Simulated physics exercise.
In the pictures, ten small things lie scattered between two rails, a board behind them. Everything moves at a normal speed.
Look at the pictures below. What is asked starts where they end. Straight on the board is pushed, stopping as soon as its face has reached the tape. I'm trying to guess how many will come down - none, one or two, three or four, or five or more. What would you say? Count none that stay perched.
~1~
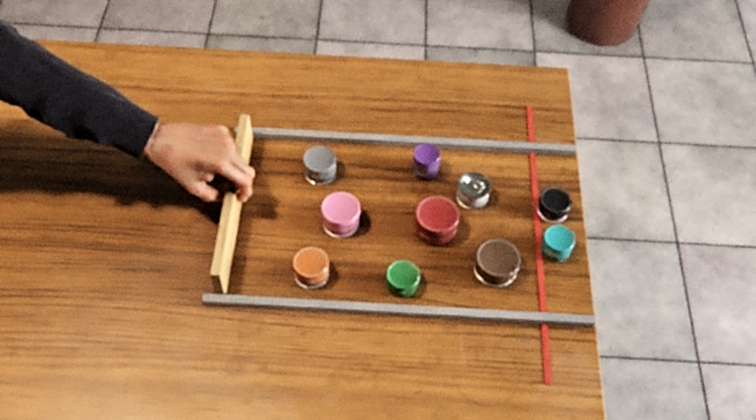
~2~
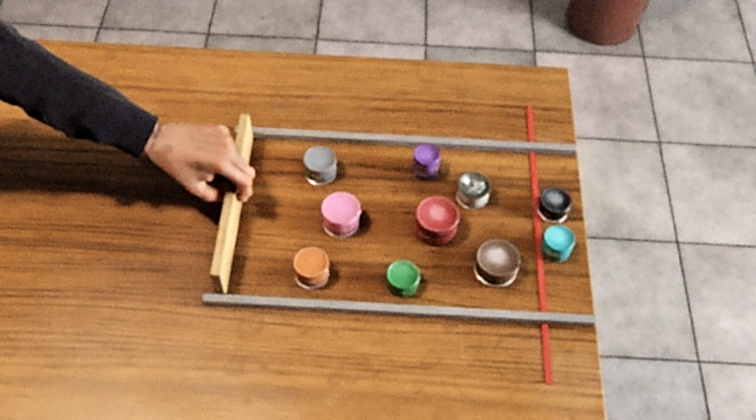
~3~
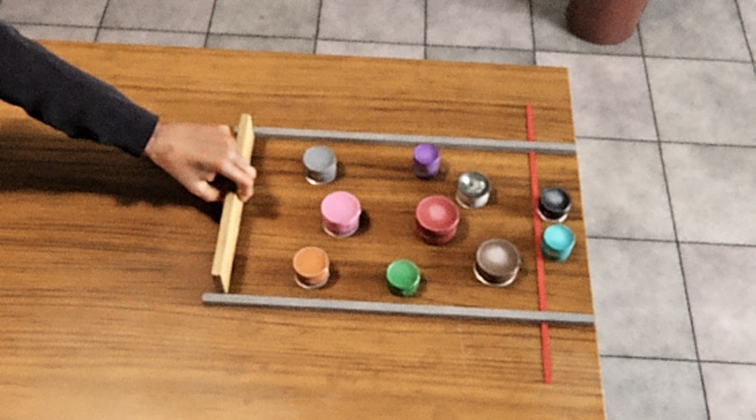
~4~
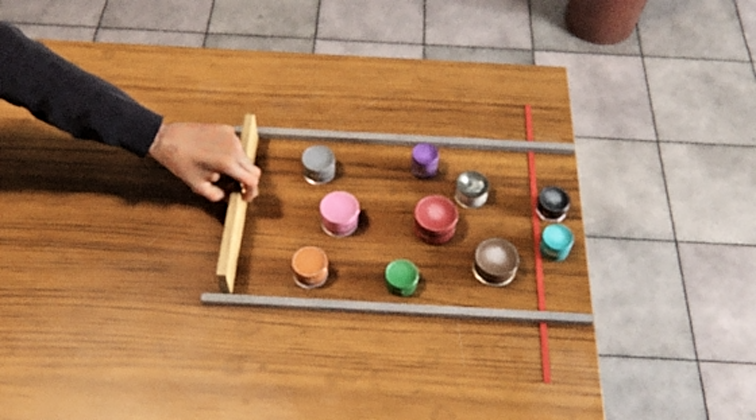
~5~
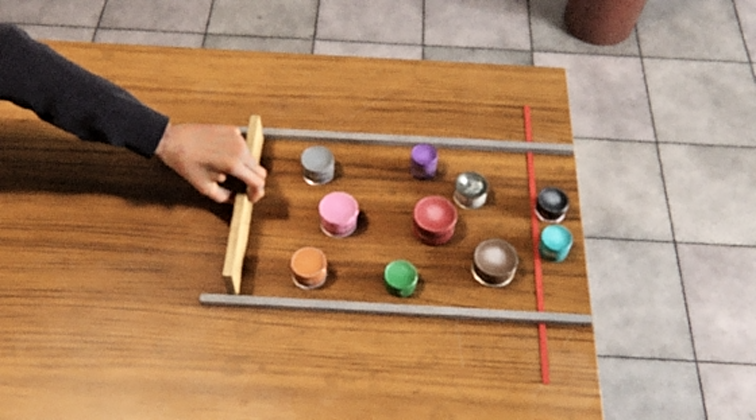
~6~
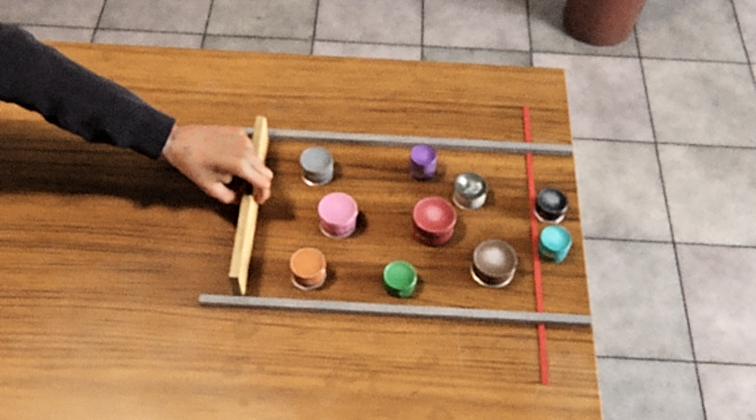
I would say three or four.
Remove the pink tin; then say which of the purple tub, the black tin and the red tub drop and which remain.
Purple tub: Still there. Black tin: Over the edge. Red tub: Still there.
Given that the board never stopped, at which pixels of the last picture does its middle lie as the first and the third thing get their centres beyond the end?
At (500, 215) for the first, at (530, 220) for the third.
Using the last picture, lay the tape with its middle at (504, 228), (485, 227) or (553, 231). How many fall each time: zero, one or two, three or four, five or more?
In order: One to two, none at all, five or over.
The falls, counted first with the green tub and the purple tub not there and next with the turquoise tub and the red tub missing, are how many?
You'd see 2 fallen, and 1 in the other try.
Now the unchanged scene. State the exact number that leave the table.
In all, 3 of them.
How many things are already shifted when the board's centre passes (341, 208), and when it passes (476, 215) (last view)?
At first I count 3, and then 10.
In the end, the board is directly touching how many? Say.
It's 4 of them.
A little later, none off yet; black tin at rest near (551, 206); turquoise tub at rest near (554, 244); brown pot at rest near (494, 263).
Next, none off yet; black tin at rest near (551, 206); turquoise tub at rest near (554, 244); brown pot moving near (500, 261).
When it is over, the number that fall off is three or four; down, red tub, turquoise tub and black tin.
